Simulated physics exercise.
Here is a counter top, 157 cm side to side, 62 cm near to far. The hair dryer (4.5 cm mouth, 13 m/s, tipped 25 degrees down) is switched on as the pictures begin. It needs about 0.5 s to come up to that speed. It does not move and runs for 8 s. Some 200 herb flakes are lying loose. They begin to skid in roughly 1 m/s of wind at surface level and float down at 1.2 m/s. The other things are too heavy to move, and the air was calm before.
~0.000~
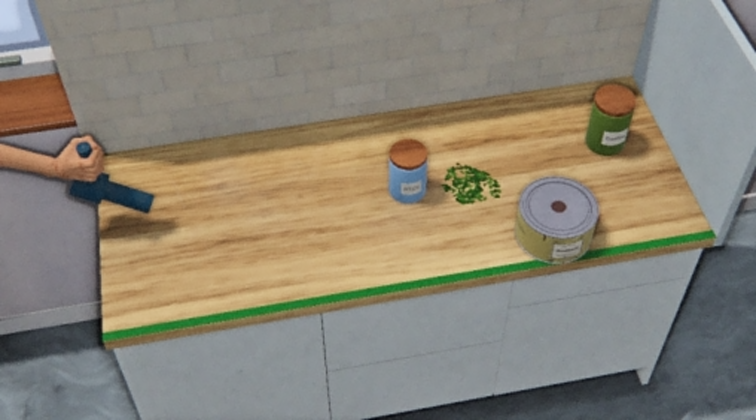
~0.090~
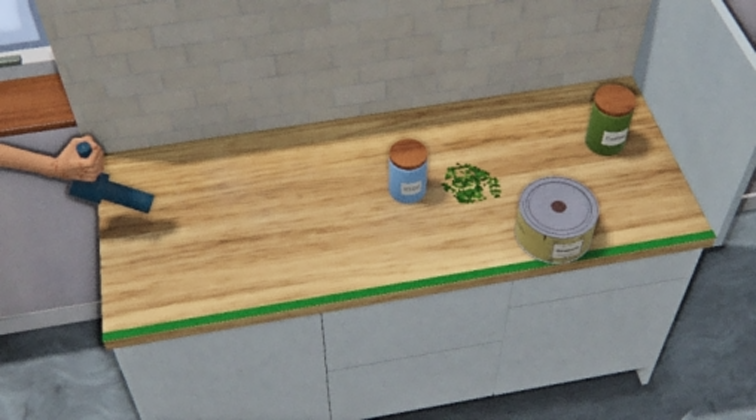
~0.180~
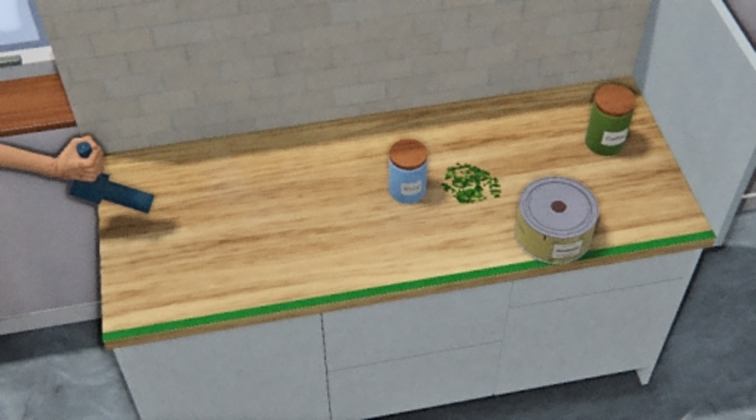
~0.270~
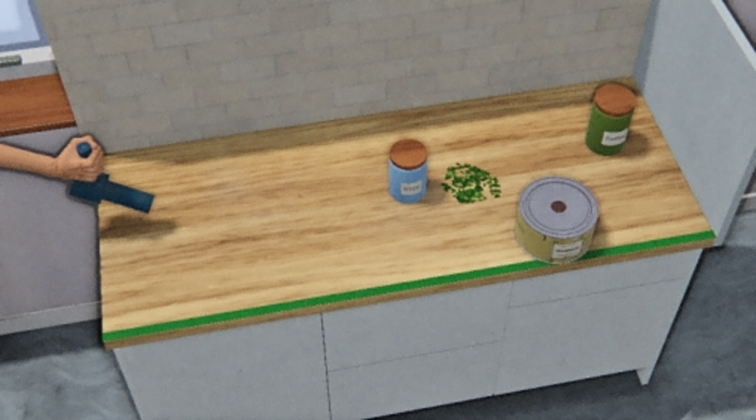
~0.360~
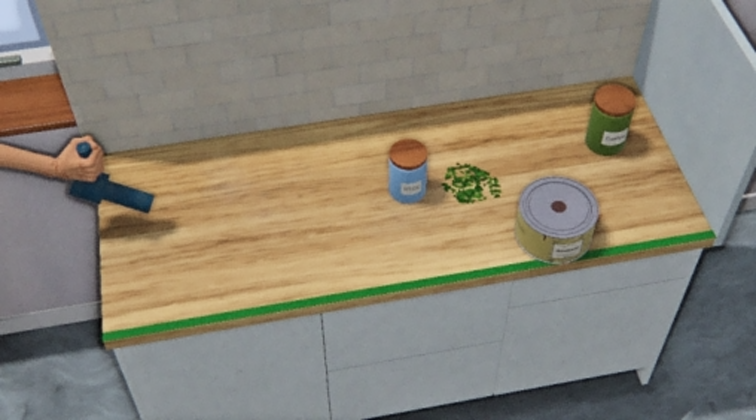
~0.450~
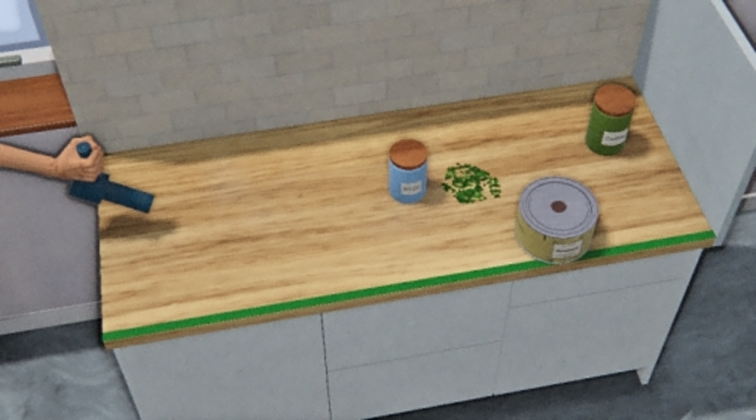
A light wood-grain counter top with a green front edge stands over pale cabinets against a grey brick wall, seen from above at an angle. At left a hand grips a dark blue hair dryer angled down over the surface, with a blue jar, scattered green herb flakes, a large tin and a green jar towards the right. Nothing visibly moves, and the camera stays still.
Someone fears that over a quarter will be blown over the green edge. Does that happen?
As for a quarter going over the green edge: No.
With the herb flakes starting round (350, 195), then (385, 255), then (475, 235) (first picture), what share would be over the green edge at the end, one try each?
In turn about 5 %, 100 %, 70 %.
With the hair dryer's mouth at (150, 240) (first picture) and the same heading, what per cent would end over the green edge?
It would be near 5 %.
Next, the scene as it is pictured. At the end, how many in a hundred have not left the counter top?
Some 90 per cent.
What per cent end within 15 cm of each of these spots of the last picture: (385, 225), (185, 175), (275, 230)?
In turn about 0 %, 0 %, 0 %.
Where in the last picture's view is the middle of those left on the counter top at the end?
At about (586, 158).
After 1.6 s the count stands so, 0 % are over the green edge; the middle of those still in play is near (488, 178).
After 2.6 s the count stands so, 4 % are over the green edge; the middle of those still in play is near (514, 174).
After 4.4 s the count stands so, 8 % are over the green edge; the middle of those still in play is near (568, 163).
After 8.0 s, at the end, 10 % are over the green edge; the middle of those still in play is near (586, 158).
